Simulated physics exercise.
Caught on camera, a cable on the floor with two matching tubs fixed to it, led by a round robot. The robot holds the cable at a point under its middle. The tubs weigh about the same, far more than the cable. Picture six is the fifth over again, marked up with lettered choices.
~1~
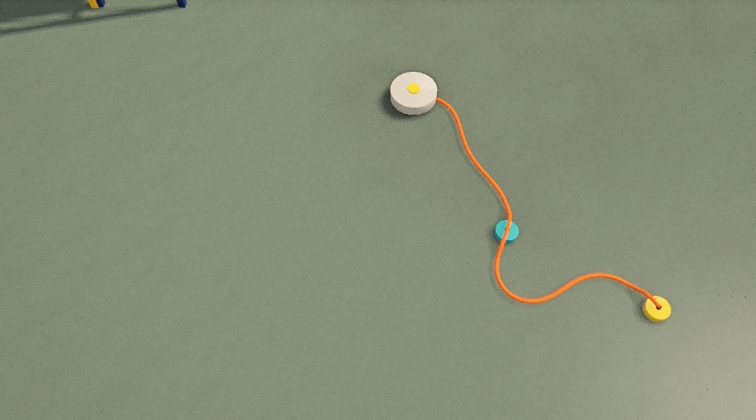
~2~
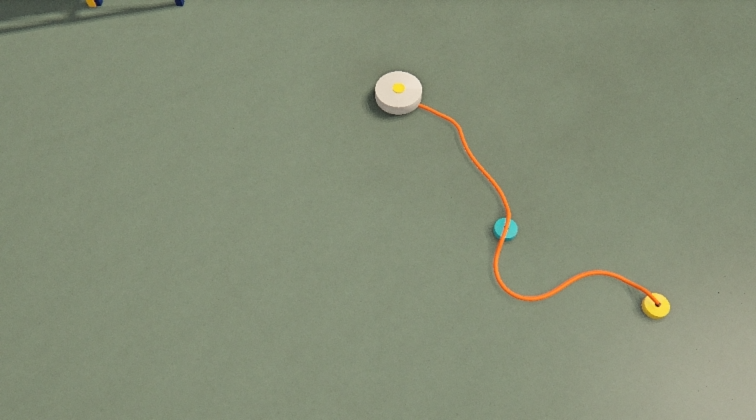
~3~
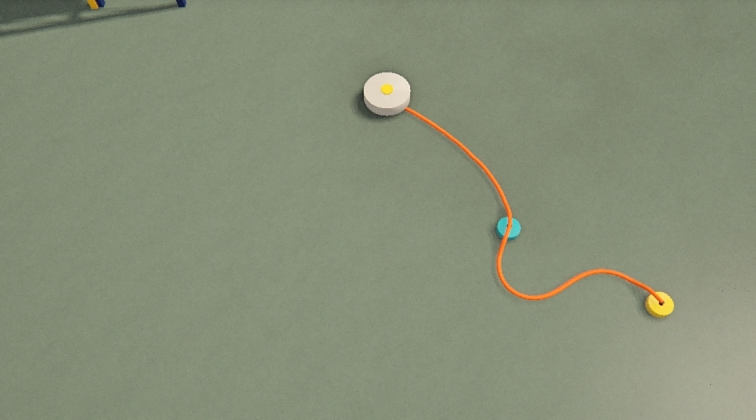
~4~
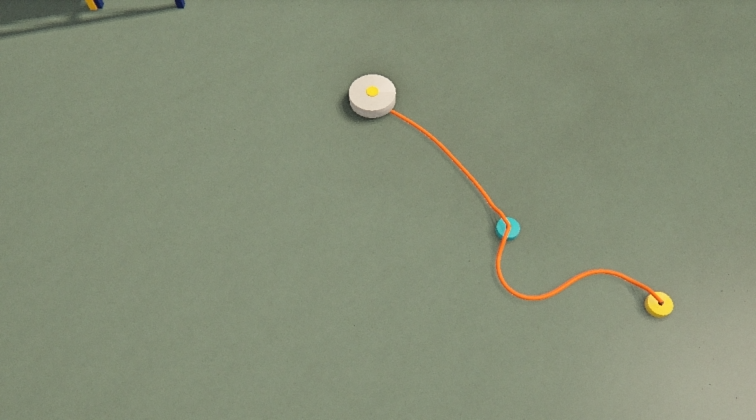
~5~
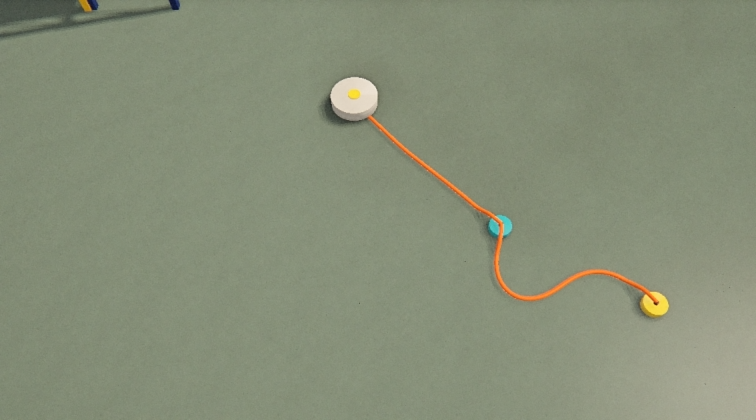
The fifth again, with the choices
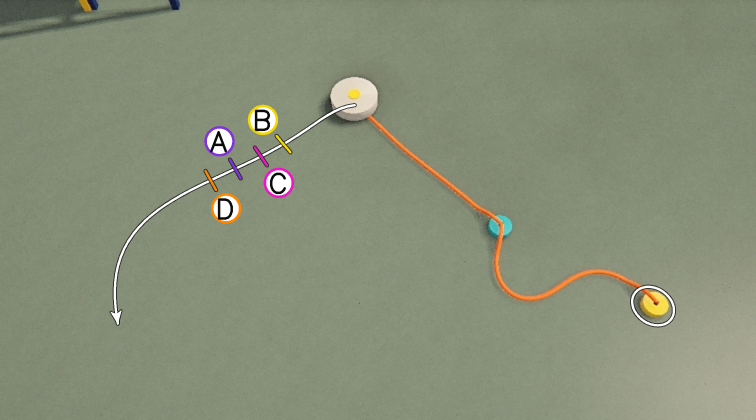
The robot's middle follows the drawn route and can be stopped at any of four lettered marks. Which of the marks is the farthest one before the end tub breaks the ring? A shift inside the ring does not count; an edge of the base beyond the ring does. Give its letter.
It should halt at A.
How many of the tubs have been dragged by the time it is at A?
One.
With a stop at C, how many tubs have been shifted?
One.
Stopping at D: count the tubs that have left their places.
Two.
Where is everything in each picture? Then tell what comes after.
In the first picture, robot (413, 94); yellow tub (657, 309); turquoise tub (507, 231).
In the second picture, robot (398, 94); yellow tub (656, 306).
In the third picture, robot (387, 95); yellow tub (660, 304).
In the fourth picture, robot (372, 97); yellow tub (659, 304).
In the fifth picture, robot (354, 100); turquoise tub (500, 226); yellow tub (655, 304).
On the marked copy, A at (235, 169); B at (283, 144); C at (261, 156); D at (211, 180); the ring at (653, 306); the route from (355, 105) via (203, 184) to (118, 324).
With A. Early on, robot (313, 119); yellow tub (655, 304); turquoise tub (486, 217).
Further on, robot (272, 145); yellow tub (655, 304); turquoise tub (466, 209).
At the end, robot (233, 164); yellow tub (655, 304); turquoise tub (437, 203); the ringed tub at the far end is still in its ring.
As for the rest, B is safe but short; C is safe but short; D drags the last tub to (637, 297).
